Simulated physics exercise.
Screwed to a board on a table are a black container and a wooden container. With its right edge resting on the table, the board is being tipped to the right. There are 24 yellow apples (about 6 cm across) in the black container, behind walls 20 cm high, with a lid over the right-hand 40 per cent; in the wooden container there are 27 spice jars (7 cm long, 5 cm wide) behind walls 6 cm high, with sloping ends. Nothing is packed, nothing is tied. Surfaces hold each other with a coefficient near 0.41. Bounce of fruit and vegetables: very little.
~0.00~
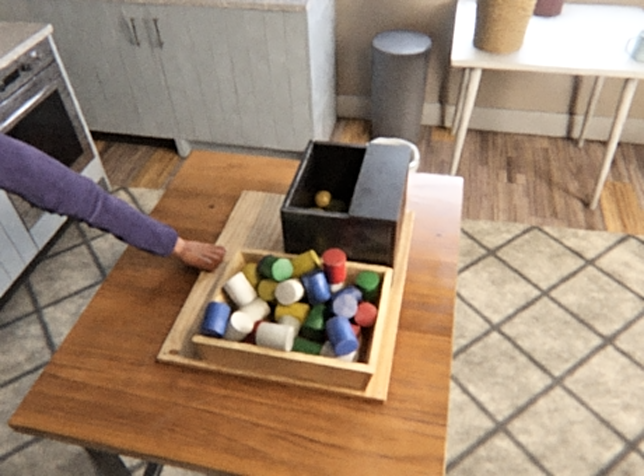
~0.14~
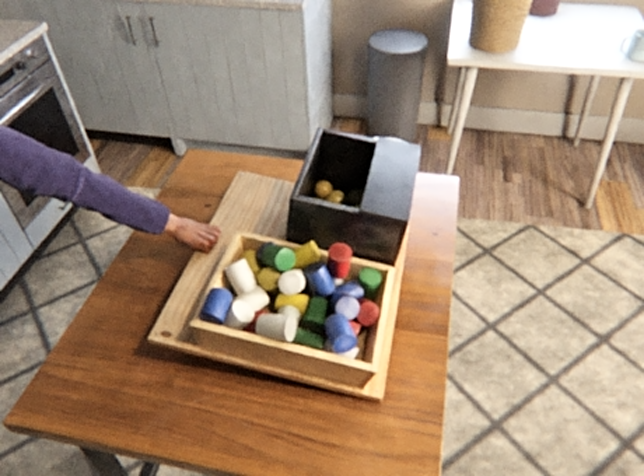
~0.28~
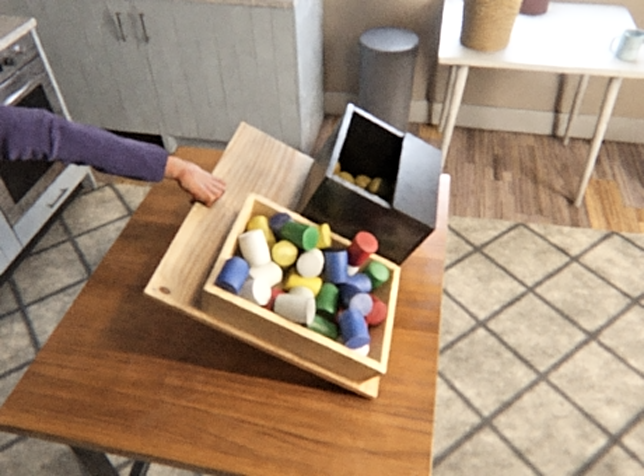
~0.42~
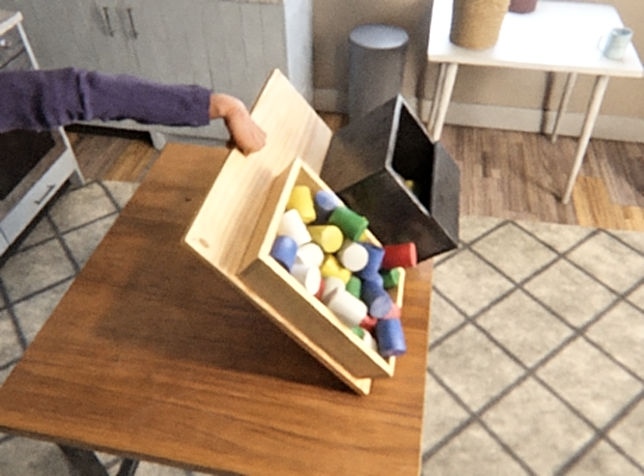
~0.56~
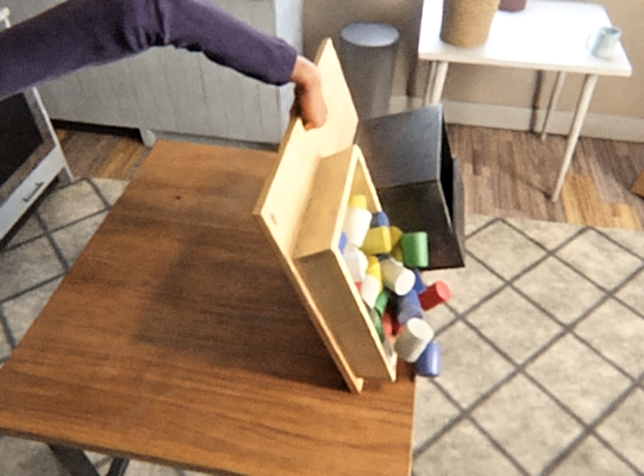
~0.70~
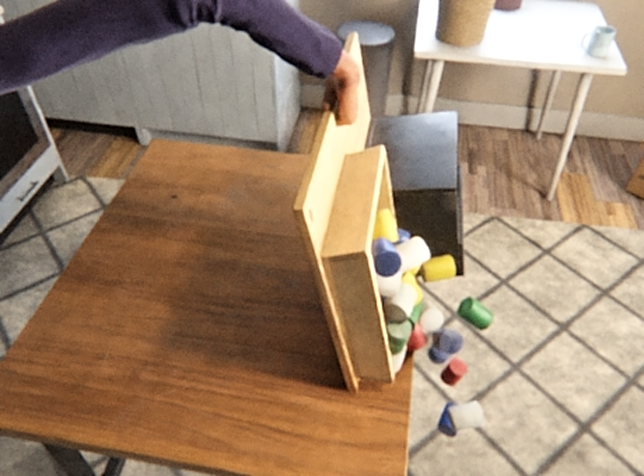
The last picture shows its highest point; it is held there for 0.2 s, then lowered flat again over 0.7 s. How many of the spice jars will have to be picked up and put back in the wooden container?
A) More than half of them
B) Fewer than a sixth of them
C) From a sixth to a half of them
A, more than half of them.
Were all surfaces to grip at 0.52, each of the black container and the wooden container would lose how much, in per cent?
In that case the black container sheds 0 per cent, while the wooden container sheds 90 per cent.
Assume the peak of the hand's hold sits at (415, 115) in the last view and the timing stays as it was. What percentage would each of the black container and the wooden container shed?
Black container 0%, wooden container 100%.
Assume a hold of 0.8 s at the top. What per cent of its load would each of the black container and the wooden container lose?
Black container: 0%, wooden container: 90%.
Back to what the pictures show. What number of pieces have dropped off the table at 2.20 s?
Around 25.
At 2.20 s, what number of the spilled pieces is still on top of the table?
Roughly 2 of them.
After 0.94 s, tilt 77°; black container 24 in, 0 out and wooden container 5 in, 22 out.
After 1.24 s, tilt 41°; black container 24 in, 0 out and wooden container 2 in, 25 out.
After 1.66 s, tilt 0°; black container 24 in, 0 out and wooden container 2 in, 25 out.
When it is over (at 2.20 s), black container 24 in, 0 out and wooden container 2 in, 25 out. Asked share, 25 of 27, 93 per cent.
